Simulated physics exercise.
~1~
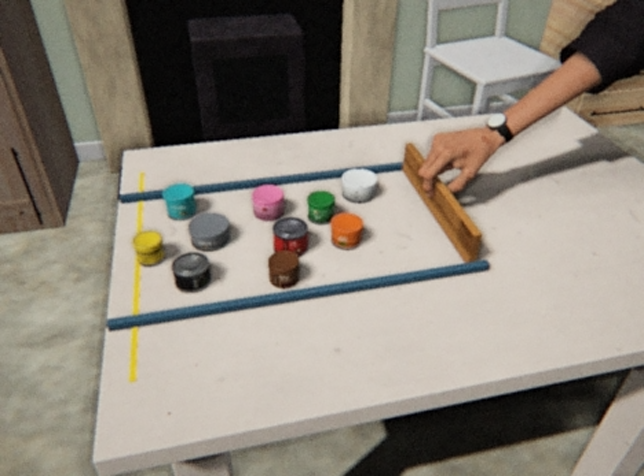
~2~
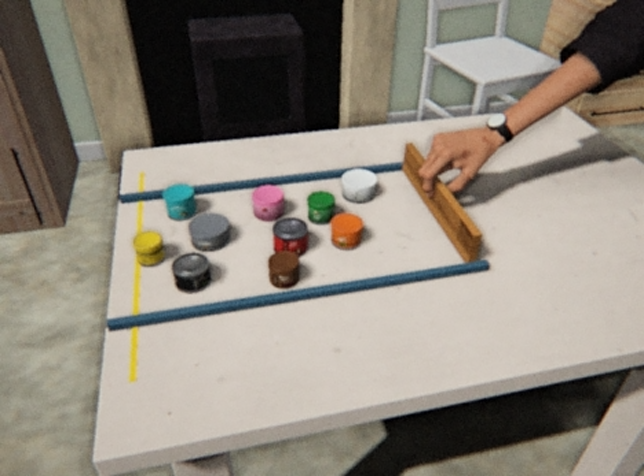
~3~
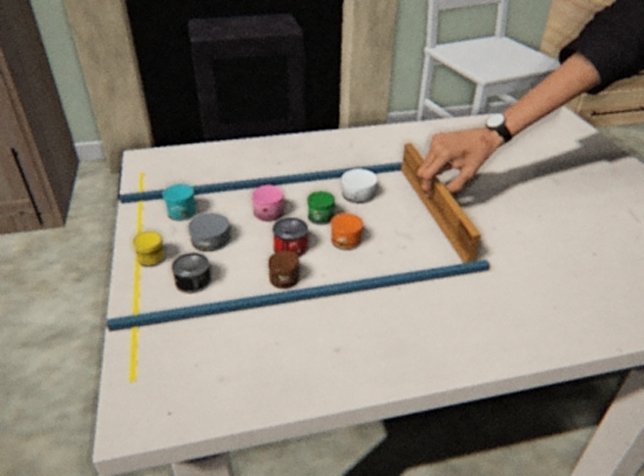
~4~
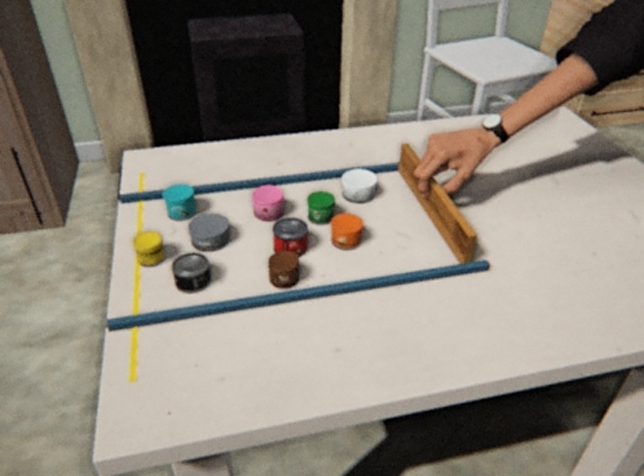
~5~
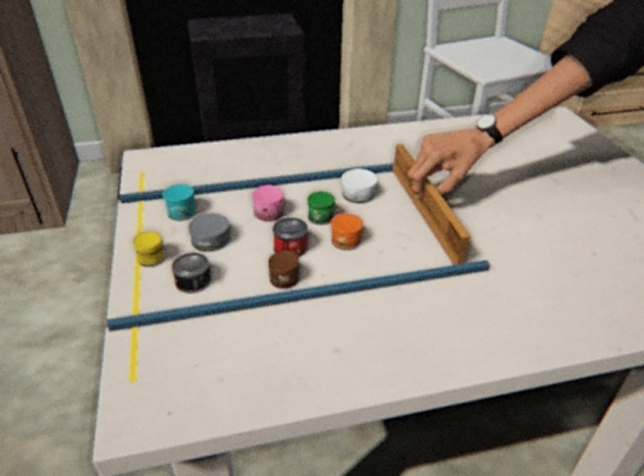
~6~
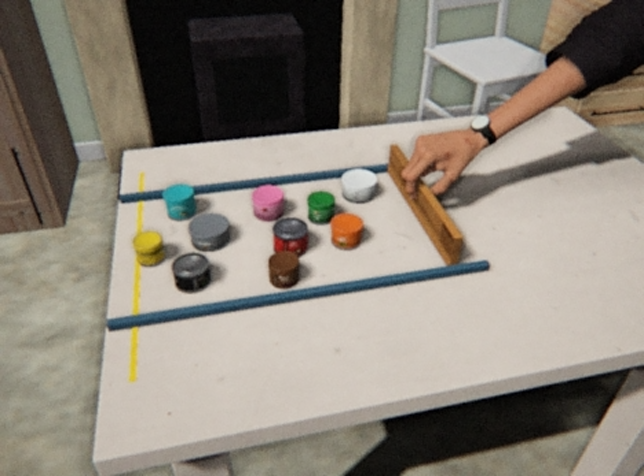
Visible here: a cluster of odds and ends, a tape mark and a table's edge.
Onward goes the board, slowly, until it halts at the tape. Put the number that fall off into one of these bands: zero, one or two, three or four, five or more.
That is five or more.
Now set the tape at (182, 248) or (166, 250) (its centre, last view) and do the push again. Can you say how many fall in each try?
Counts per try: 1 and 2.
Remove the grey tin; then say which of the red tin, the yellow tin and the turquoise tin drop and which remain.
Red tin down, yellow tin down, turquoise tin down.
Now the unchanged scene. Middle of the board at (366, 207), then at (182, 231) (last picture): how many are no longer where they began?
That makes 1 at the first spot and 10 at the second.
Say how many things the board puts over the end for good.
Result - number fallen: 6.
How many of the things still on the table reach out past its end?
Count of overhanging things: 4.
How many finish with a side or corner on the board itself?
Count recorded: 4.
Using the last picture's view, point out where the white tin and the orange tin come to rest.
The white tin at (120, 210), the orange tin at (118, 271).
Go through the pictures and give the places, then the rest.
In the first frame, yellow tin (150, 249); turquoise tin (180, 202); black pot (192, 272); board (437, 198); tape (139, 253).
In the second frame, turquoise tin (180, 202); grey tin (210, 232).
In the third frame, black pot (192, 273); brown tub (284, 270).
In the fourth frame, yellow tin (150, 249); white tin (359, 187).
In the fifth frame, turquoise tin (180, 202); orange tin (347, 232).
In the sixth frame, yellow tin (150, 249); turquoise tin (180, 202); black pot (192, 273); board (420, 200); tape (139, 253).
A little later, none off yet; yellow tin at rest near (150, 249); turquoise tin at rest near (180, 202); black pot at rest near (192, 273).
When it is over, the number that fall off is five or more; down, red tin, pink tub, grey tin, black pot, turquoise tin and yellow tin.
